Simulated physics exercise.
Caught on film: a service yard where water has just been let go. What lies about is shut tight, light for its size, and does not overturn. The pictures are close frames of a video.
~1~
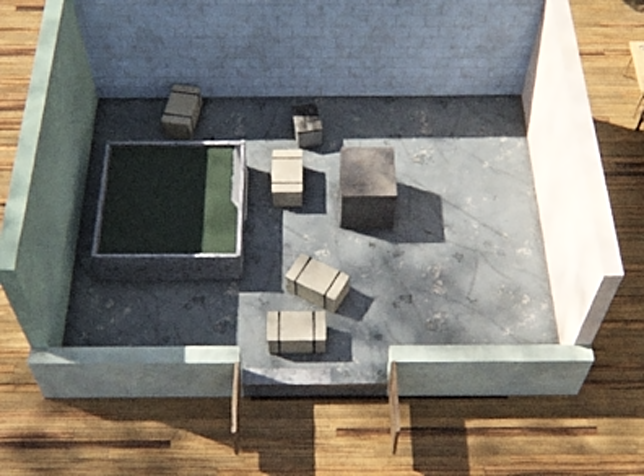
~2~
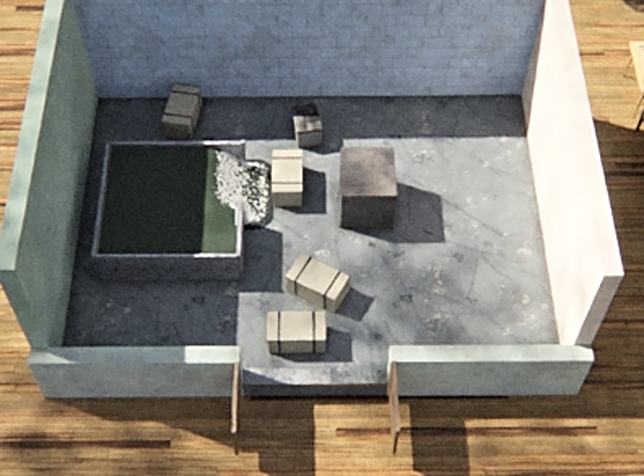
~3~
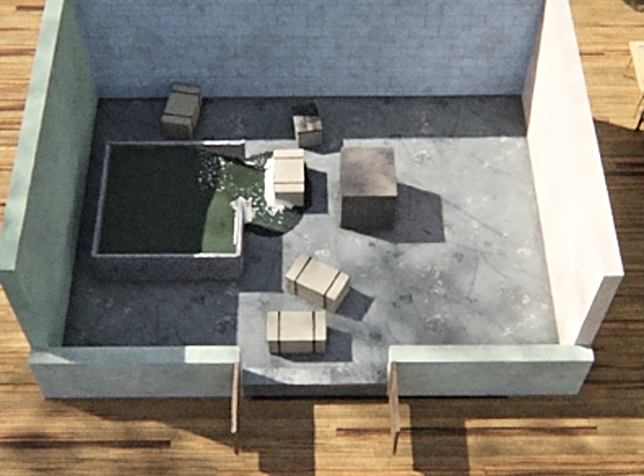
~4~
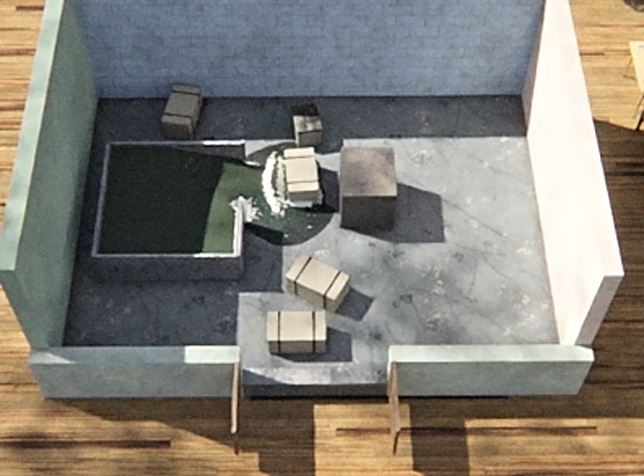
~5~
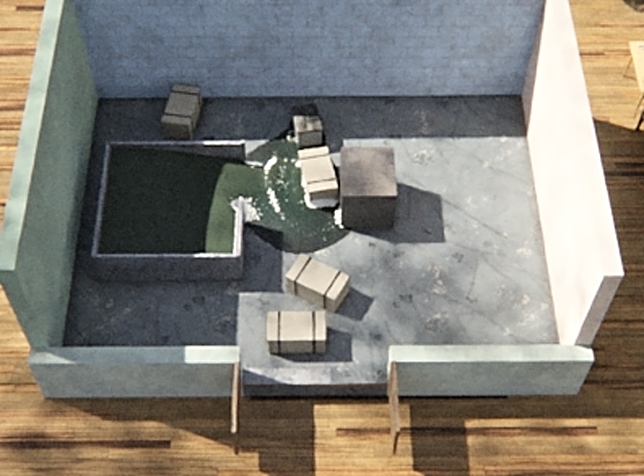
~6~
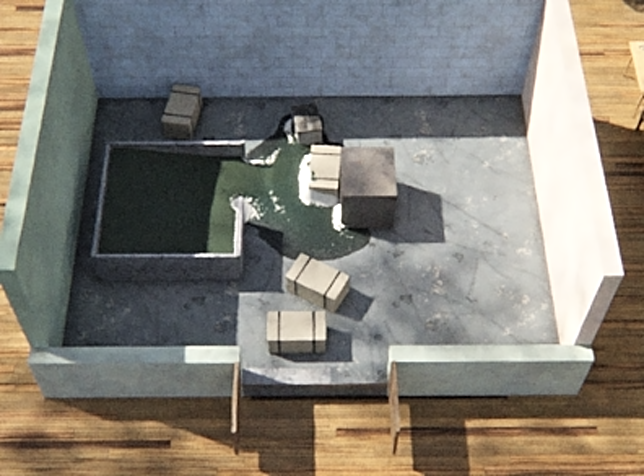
In a walled yard, green water bursts from a tank and pushes a trunk right.
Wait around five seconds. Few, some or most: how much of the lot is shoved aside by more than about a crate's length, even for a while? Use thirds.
That comes to one to two thirds.
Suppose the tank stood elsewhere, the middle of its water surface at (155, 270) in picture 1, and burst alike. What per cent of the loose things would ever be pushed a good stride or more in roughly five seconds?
About 60 per cent.
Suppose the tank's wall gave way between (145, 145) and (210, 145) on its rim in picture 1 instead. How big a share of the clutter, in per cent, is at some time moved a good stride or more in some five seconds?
I make it 40 per cent.
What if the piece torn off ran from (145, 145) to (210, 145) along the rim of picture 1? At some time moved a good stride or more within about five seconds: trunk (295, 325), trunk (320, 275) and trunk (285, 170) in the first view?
In that order: No, no, short of that.
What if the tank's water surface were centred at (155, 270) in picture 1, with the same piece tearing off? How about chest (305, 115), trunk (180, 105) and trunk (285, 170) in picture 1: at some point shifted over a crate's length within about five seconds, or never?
As listed: Moved that far, no, that far or more.
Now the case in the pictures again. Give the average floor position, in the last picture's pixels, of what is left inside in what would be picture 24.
At about (333, 197).
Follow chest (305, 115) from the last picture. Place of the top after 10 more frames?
Around (372, 87).
A moment on, 1 of 5 are well off their spots; 0 afloat.
Next, 2 of 5 are well off their spots; 1 afloat.
Later, 2 of 5 are well off their spots; 1 afloat.
In the end, 2 of 5 are well off their spots, and 2 have been at some point; 2 afloat.
